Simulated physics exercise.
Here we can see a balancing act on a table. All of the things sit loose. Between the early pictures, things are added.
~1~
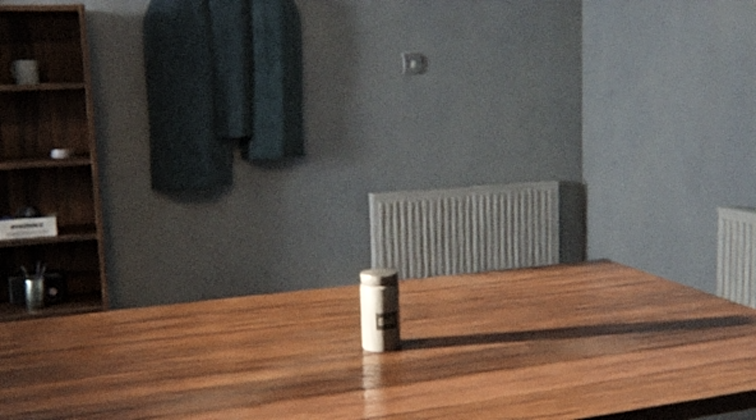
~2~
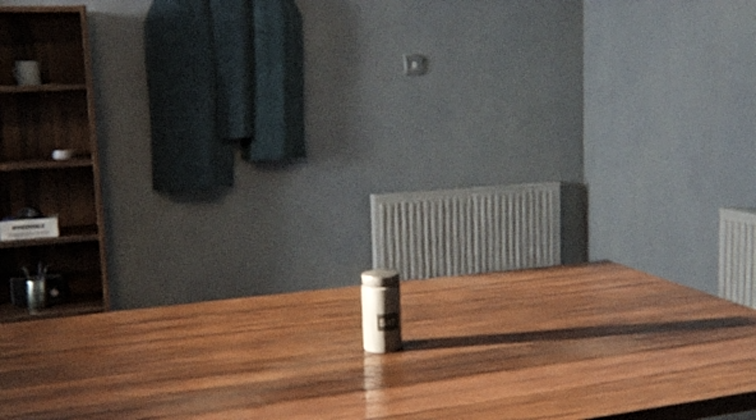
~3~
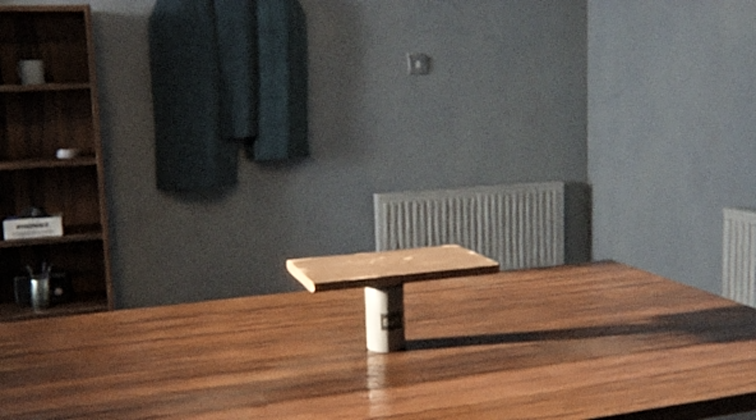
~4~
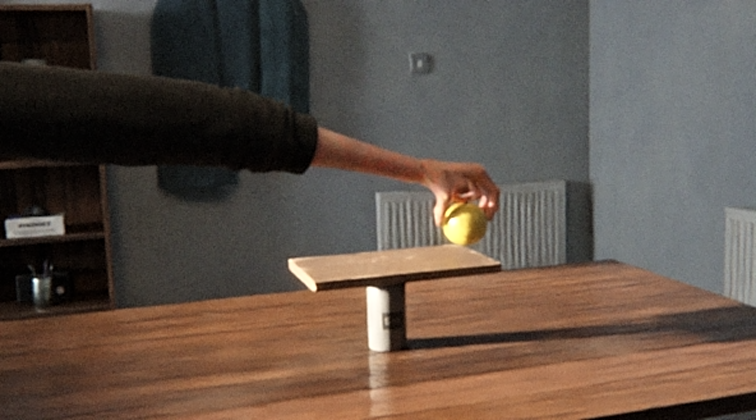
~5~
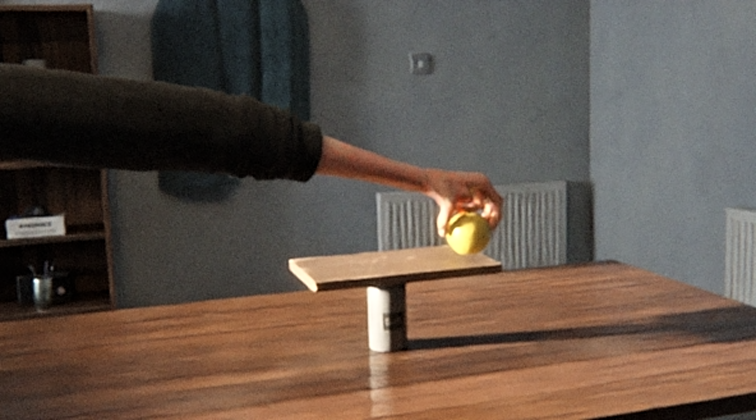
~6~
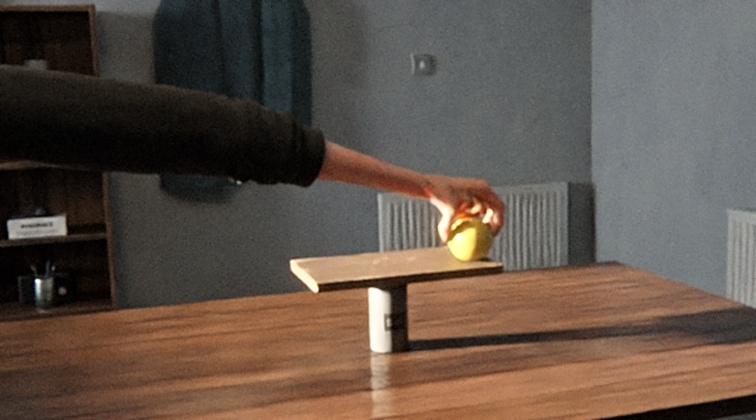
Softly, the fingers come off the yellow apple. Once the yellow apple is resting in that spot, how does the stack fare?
The stack falls apart.
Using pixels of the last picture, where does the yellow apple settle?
Roughly pixel (547, 320) in the last picture.
Then, 0.40 s later than the last frame, yellow apple now fallen; brown board tilted by 50°.
Then, 0.70 s later than the last frame, brown board tilted by 41°.
When it is over, fallen, brown board and yellow apple; grey jar as before. End places, in pixels of the last picture, yellow apple near (547, 320). The stack gives way.
